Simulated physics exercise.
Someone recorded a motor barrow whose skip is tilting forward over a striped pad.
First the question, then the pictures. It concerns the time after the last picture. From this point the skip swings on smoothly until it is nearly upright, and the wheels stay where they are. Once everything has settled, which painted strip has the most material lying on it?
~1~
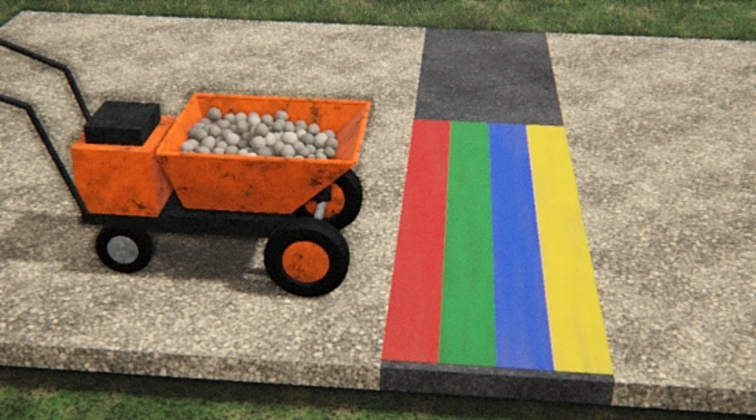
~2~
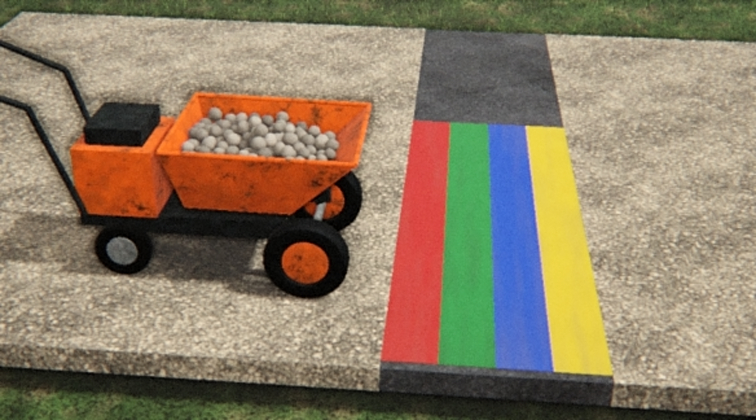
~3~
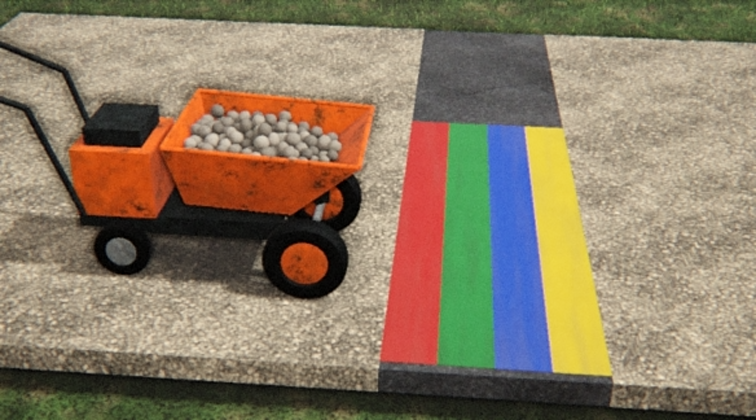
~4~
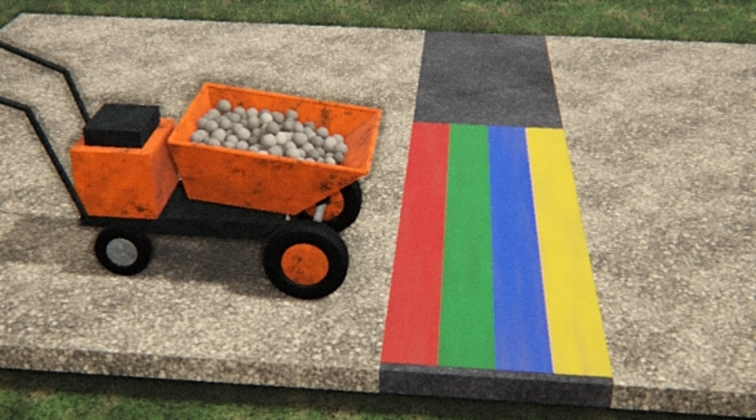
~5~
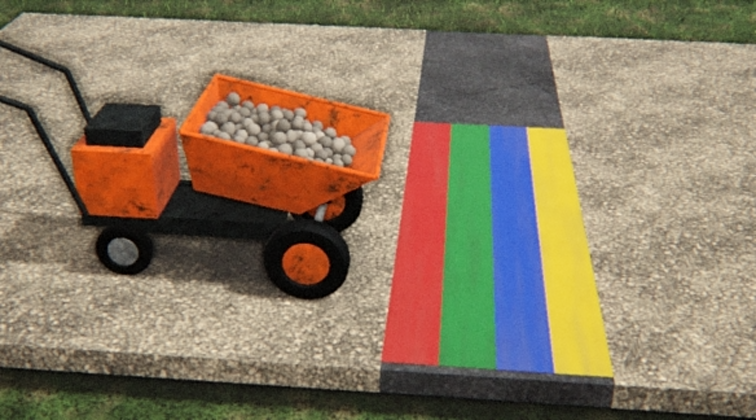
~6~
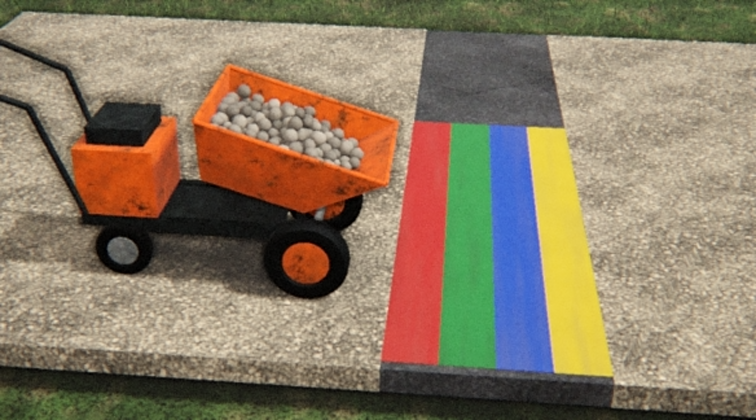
Most of it lies on the green strip.
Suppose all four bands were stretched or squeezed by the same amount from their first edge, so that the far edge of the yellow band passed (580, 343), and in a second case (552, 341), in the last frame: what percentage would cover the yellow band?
About 10 % and 20 %.
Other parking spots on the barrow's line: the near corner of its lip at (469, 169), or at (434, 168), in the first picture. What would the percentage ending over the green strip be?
First try: 0 per cent; second try: 0 per cent.
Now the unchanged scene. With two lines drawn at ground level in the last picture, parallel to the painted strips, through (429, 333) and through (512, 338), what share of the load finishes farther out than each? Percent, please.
That's 70 per cent for the first and 20 per cent for the second.
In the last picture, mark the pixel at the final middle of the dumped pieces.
Once nothing moves, the middle sits near (485, 265).
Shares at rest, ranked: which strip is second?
In second place: The blue one.
Shortly afterwards, skip tipped steeply; the whole lot in the skip.
Next, skip tipped right over; near half in the skip; a little over the red strip; near a third over the green strip; a little over the blue strip.
Some moments later, skip tipped right over; near a quarter in the skip; a little over the red strip; near a third over the green strip; near a quarter over the blue strip; a little over the yellow strip; only a few off the paint.
In the end, skip tipped right over; near a quarter in the skip; a little over the red strip; near a third over the green strip; near a quarter over the blue strip; a little over the yellow strip; only a few off the paint.
